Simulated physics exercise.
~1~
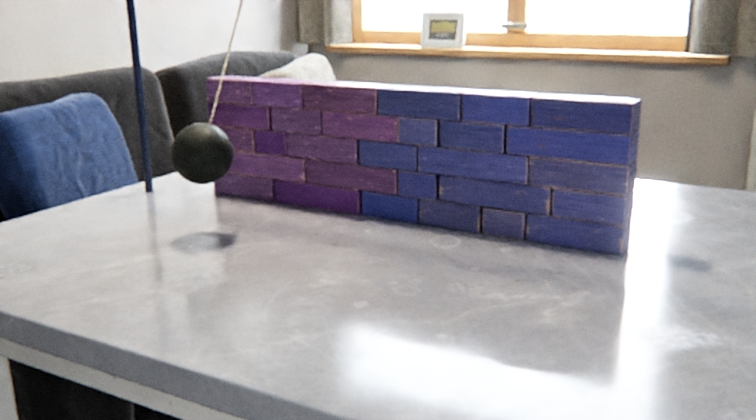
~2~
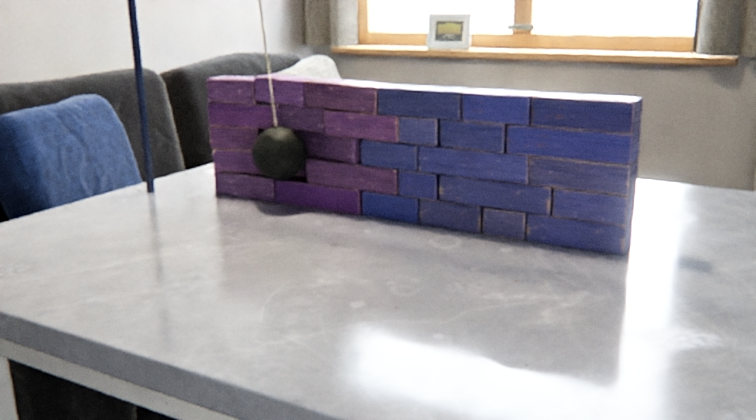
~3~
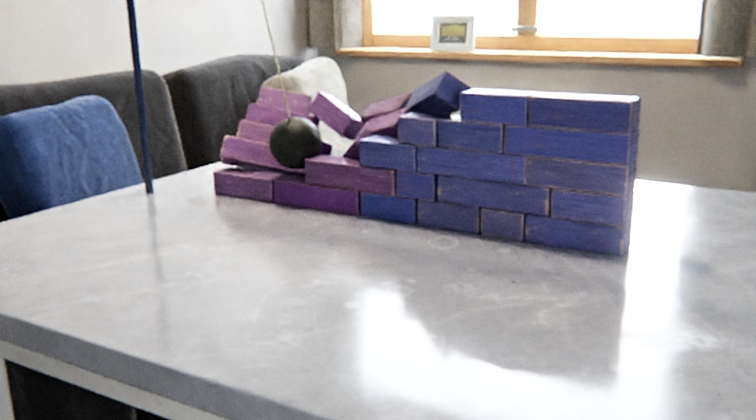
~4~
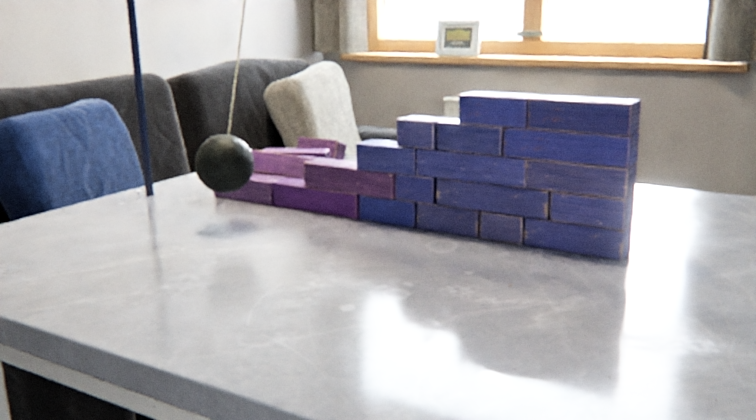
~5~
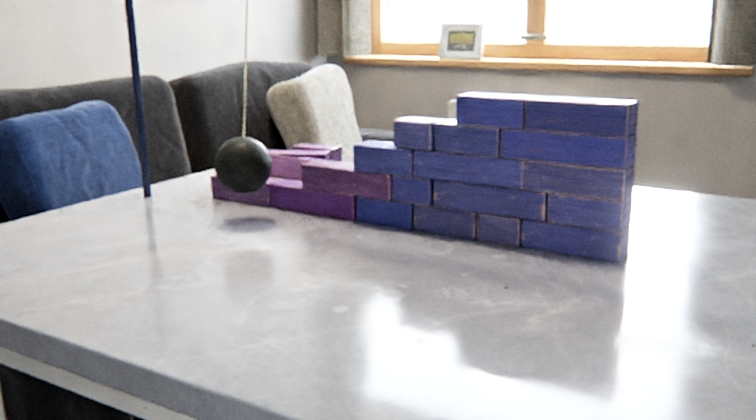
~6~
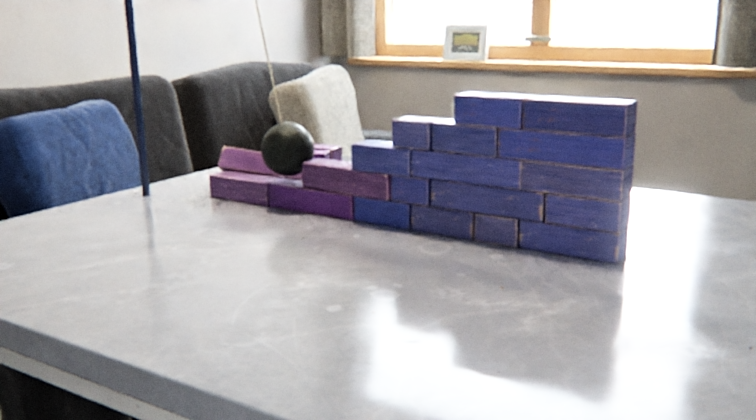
A dark ball on a line hangs at the left over a pale, glossy table, seen from slightly above in a room with dark seats, a blue cushion and a bright window behind. Beside it stands a wall of wooden blocks, purple on the left and blue on the right. The ball swings right into the purple end, and the upper blocks there tilt and tumble. It swings back left, leaving a low, stepped purple remnant while most of the blue part stands. Finally the ball drifts right again, over the lowered end, as the remaining wall holds.
